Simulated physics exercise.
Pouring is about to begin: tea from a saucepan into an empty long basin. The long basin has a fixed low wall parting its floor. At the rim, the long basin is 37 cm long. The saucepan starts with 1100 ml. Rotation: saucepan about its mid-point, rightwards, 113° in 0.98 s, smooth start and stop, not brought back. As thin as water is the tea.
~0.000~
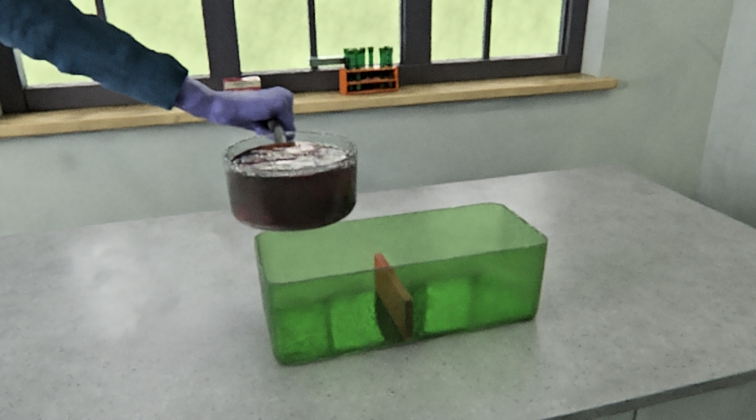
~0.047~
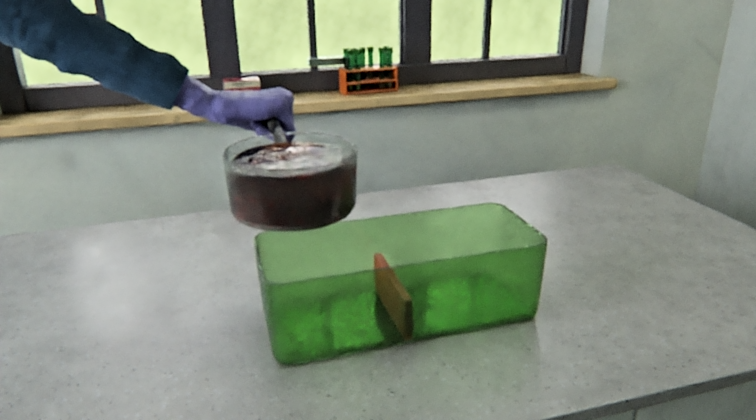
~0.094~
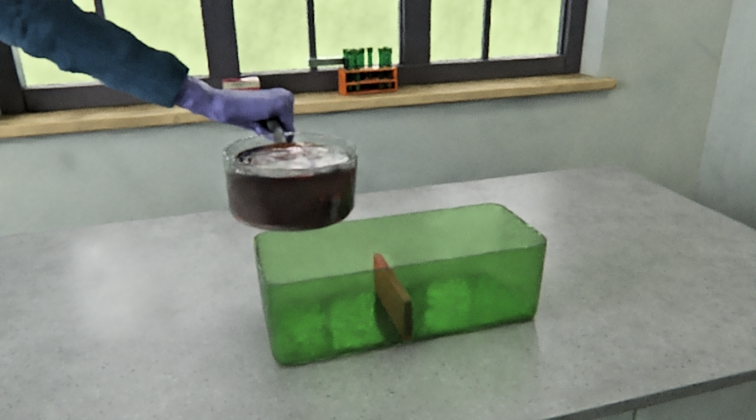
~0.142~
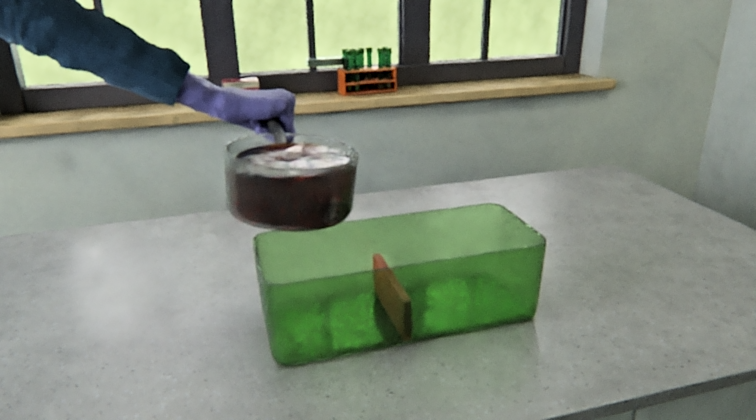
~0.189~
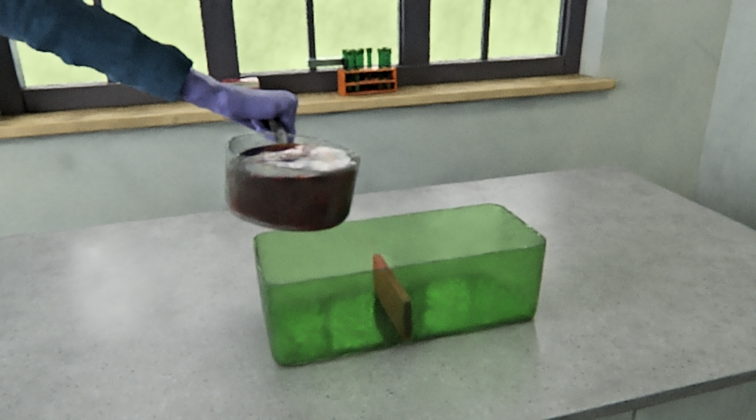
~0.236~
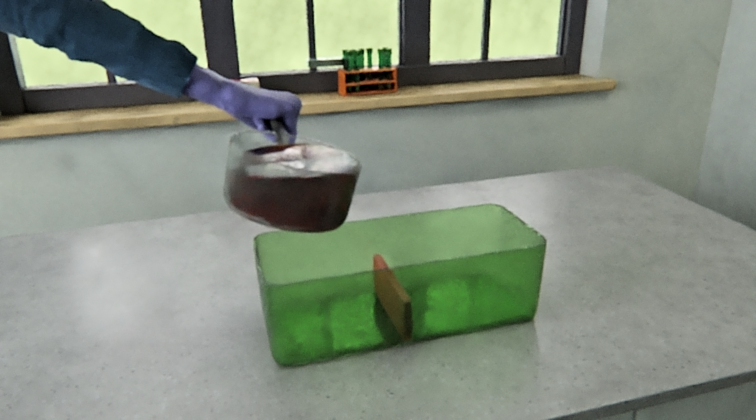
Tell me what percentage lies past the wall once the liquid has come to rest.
Some 51 per cent.
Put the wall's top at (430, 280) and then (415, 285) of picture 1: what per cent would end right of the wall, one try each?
The first gives near 10 per cent and the second near 25 per cent.
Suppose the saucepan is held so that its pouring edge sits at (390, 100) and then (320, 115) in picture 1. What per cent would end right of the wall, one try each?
Respectively 85 and 25 %.
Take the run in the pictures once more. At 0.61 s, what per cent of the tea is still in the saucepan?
Close to 40 in a hundred.
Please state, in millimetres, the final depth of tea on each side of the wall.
Some 22 mm on the left and some 22 mm on the right.
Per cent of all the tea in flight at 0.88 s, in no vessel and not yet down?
3 in a hundred, give or take.
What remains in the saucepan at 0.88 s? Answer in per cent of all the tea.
Close to 5 in a hundred.
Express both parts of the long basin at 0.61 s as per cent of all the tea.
Near 5 on the left, 26 on the right.
Then, 0.61 s in, the tilt is 78° and 41 per cent is still to pour, 5 is left of the wall and 25 right of it.
Then, 0.88 s in, the tilt is 110° and 5 per cent is still to pour, 42 is left of the wall and 50 right of it.
Then, 1.17 s in, the tilt is 113° and 0 per cent is still to pour, 48 is left of the wall and 51 right of it.
Then, 1.48 s in, the tilt is 113° and 0 per cent is still to pour, 48 is left of the wall and 51 right of it.
Finally, 48 per cent lies left of the wall, 51 right of it and 1 outside.
